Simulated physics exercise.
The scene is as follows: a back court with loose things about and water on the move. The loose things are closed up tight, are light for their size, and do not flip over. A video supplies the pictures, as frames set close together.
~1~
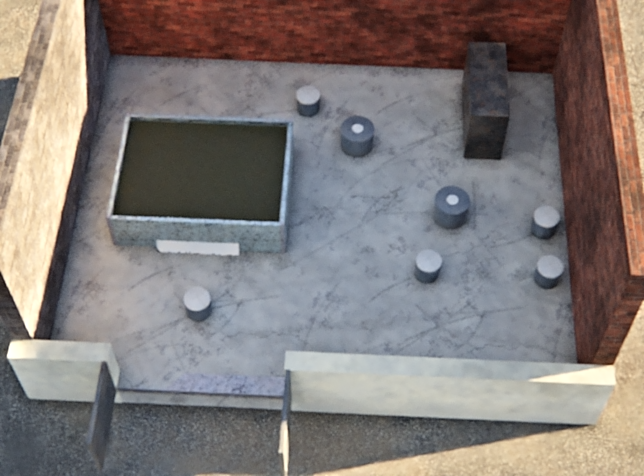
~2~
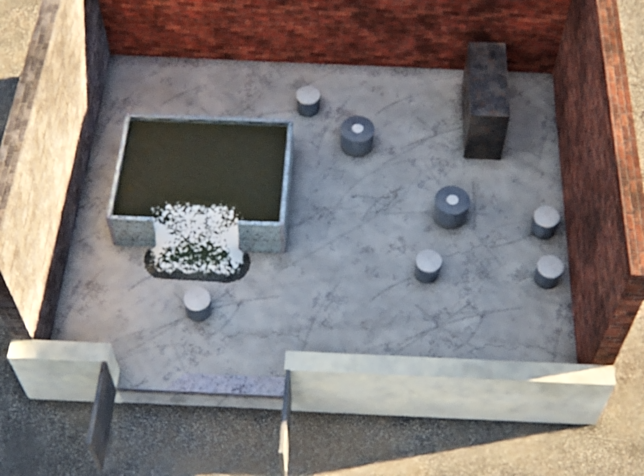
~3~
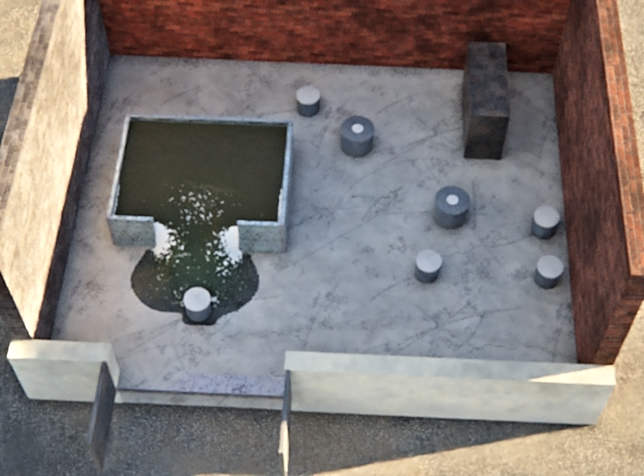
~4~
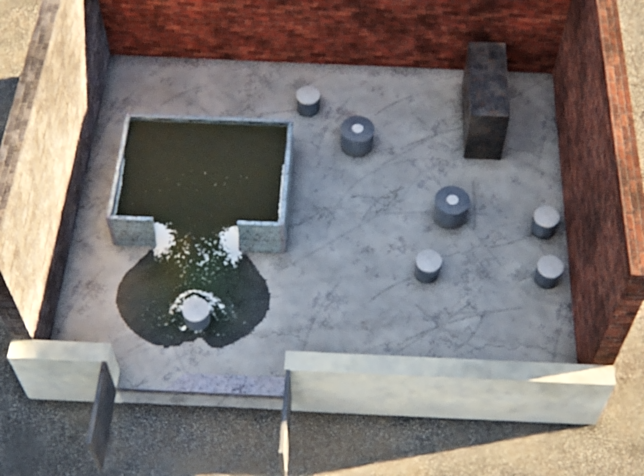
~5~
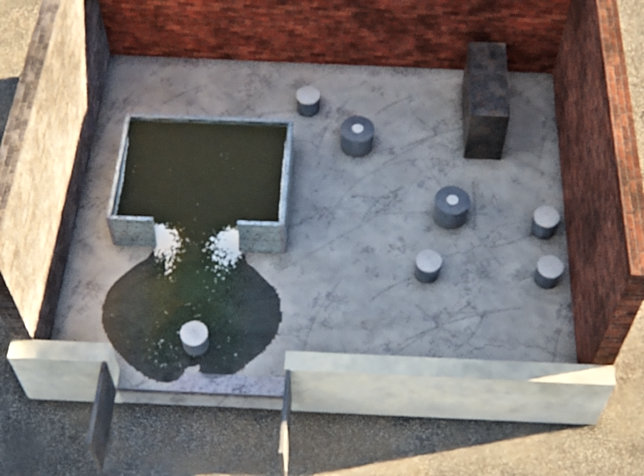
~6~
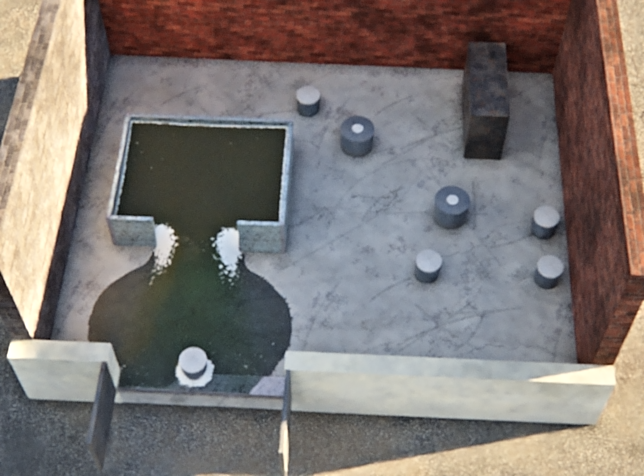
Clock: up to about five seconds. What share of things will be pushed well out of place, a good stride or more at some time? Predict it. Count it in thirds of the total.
So the part that moves far is short of the one-third mark.
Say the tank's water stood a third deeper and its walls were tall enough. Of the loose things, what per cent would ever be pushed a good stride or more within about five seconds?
Roughly 10 in a hundred.
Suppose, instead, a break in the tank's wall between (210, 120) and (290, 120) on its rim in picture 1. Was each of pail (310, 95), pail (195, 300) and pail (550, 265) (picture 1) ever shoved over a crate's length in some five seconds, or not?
In turn: Moved that far, stayed within it, stayed within it.
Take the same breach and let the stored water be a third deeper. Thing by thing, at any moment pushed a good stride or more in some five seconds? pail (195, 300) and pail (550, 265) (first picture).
Covered that distance; fell short of it.
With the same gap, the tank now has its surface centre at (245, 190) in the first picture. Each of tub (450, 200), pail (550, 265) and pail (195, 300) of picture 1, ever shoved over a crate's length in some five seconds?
First never went far, then never went far, then displaced far.
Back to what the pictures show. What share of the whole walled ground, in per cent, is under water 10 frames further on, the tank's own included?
Roughly 30 per cent.
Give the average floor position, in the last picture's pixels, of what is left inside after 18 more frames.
The average lies close to (436, 206).
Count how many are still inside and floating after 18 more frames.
The tally stands at 0.
A moment on, 1 of 7 are well off their spots; 0 afloat.
Next, 1 of 7 are well off their spots; 0 afloat.
Later, 1 of 7 are well off their spots; 0 afloat.
In the end, 1 of 7 are well off their spots, and 1 have been at some point; 0 afloat.
